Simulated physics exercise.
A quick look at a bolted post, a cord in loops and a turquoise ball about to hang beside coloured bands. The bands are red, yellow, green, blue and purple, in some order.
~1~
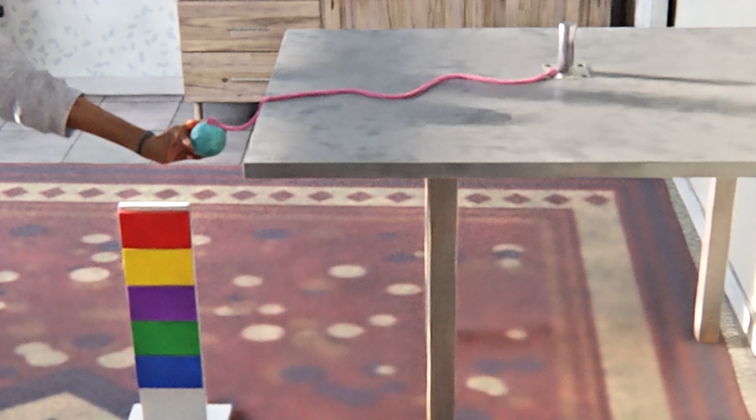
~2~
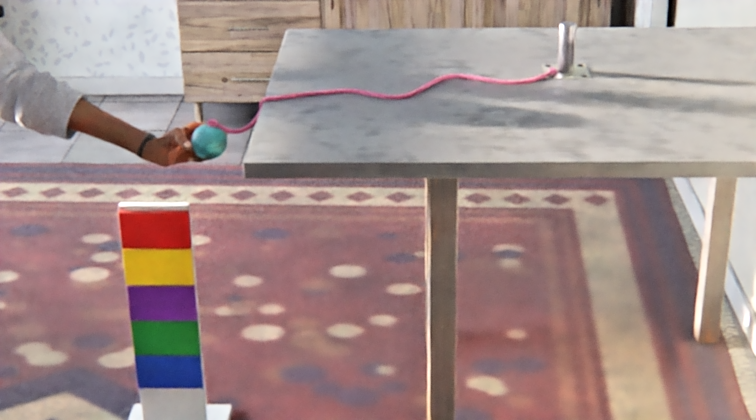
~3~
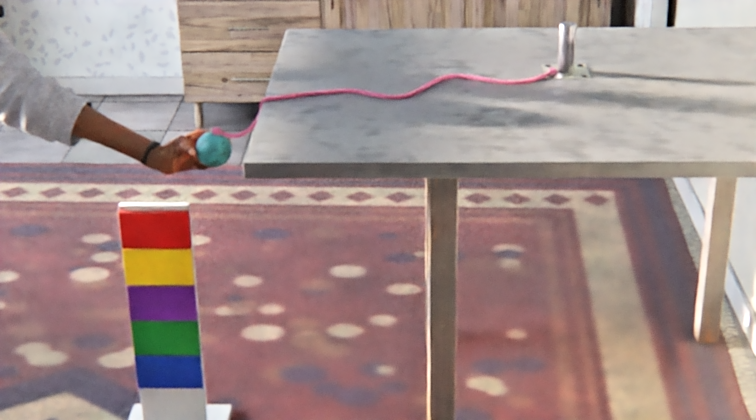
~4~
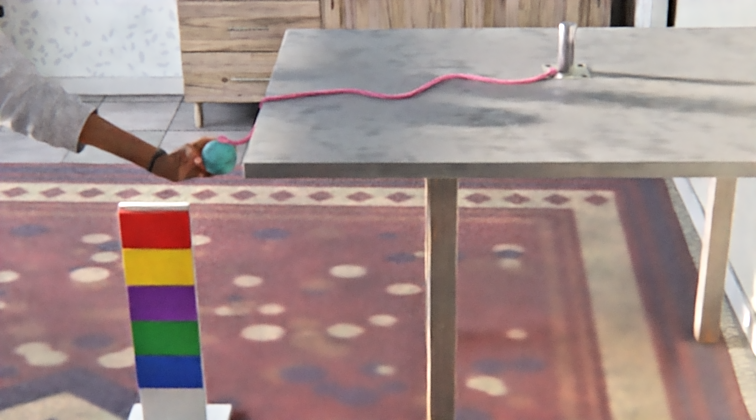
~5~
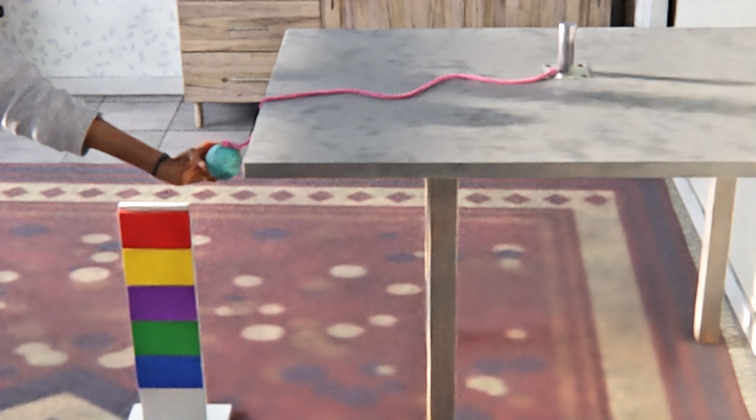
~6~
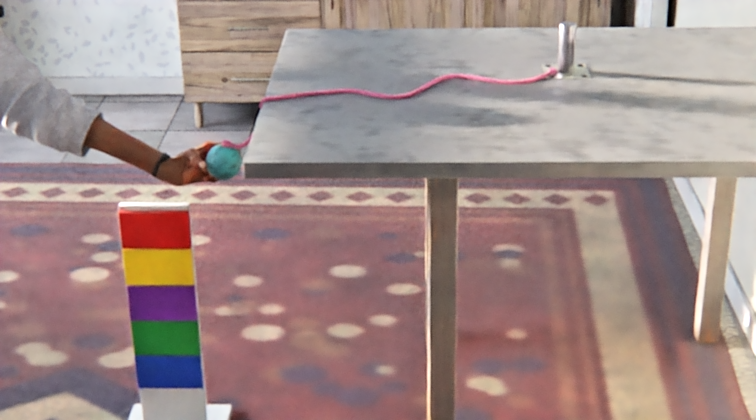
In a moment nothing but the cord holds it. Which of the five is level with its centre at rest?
Its middle rests at the red band.
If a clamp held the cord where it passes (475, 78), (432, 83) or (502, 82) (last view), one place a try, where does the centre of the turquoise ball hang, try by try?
The places are (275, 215), (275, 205) and (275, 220).
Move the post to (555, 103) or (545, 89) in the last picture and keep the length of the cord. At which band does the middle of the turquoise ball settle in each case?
In that order: Yellow; yellow.
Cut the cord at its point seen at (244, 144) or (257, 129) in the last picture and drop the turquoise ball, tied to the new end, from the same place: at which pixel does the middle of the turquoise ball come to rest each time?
About (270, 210) and (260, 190).
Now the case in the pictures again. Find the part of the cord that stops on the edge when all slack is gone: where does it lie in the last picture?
That spot is around (312, 94).
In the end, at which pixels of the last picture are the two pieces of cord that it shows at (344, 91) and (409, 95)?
About (297, 90), and the other about (366, 85).
A little later, ball near (273, 224); level with red.
Next, ball near (270, 219); level with red.
When it is over, ball near (274, 226); level with red. The red one.
